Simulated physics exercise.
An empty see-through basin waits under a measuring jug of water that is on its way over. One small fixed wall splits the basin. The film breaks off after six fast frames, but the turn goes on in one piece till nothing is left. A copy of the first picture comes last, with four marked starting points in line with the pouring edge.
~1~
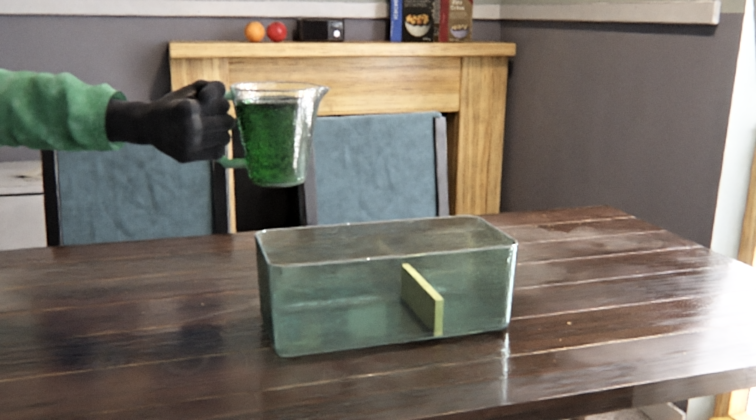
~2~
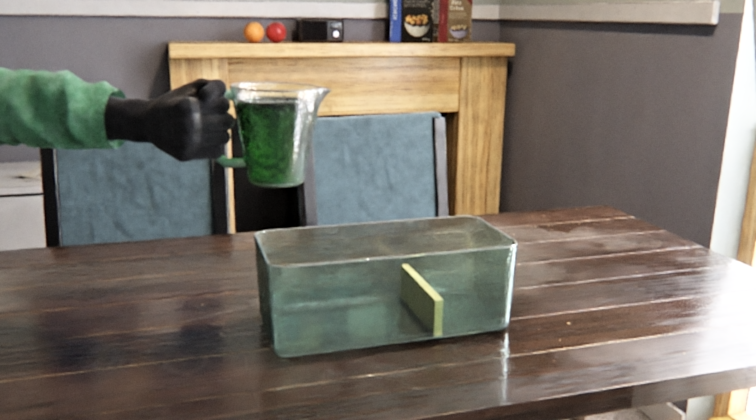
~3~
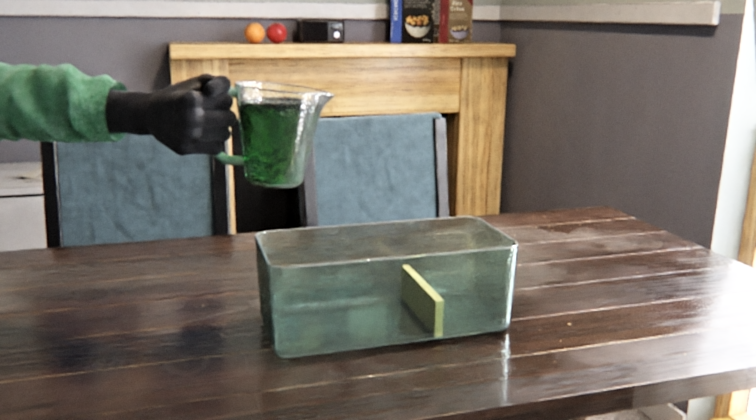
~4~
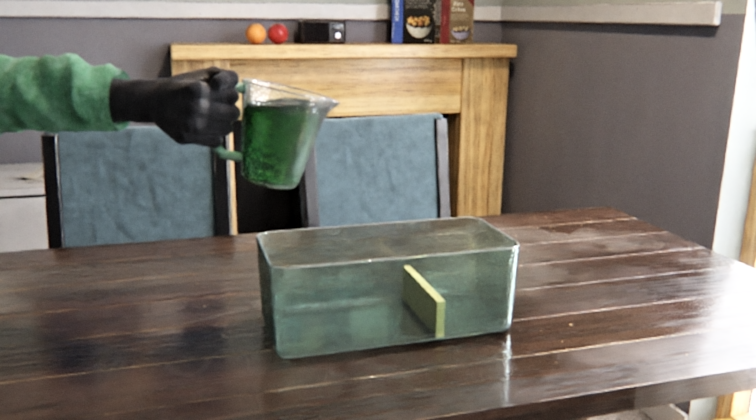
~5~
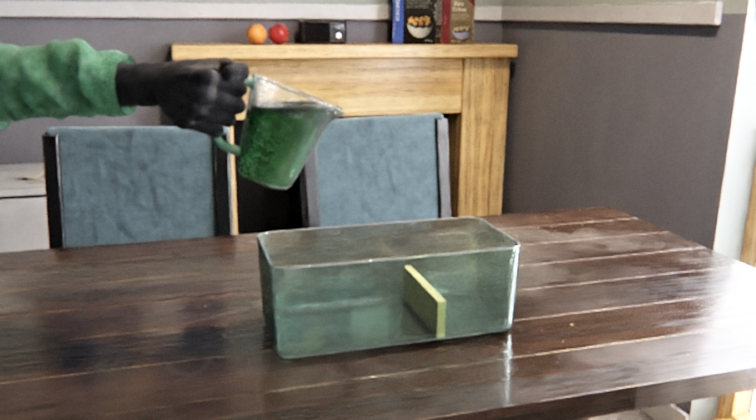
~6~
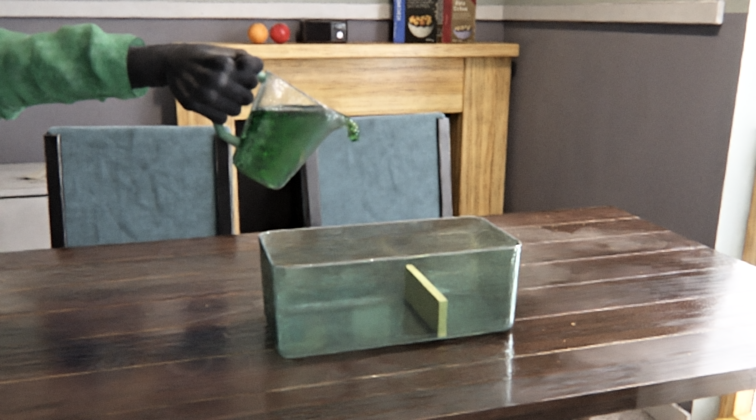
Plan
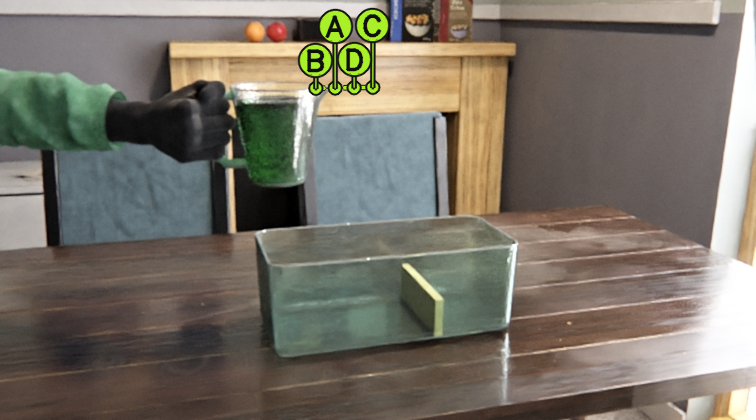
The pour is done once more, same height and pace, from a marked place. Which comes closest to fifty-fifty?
C is best.
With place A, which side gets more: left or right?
More ends on the left.
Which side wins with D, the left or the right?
More ends on the left.
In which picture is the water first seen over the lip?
Picture 6.
On the marked copy, A at (335, 88); B at (315, 88); C at (372, 87); D at (354, 87).
With A, about 95 % ends left of the wall and 3 % right of it.
With B, about 95 % ends left of the wall and 3 % right of it.
With C, about 45 % ends left of the wall and 54 % right of it.
With D, about 84 % ends left of the wall and 14 % right of it.
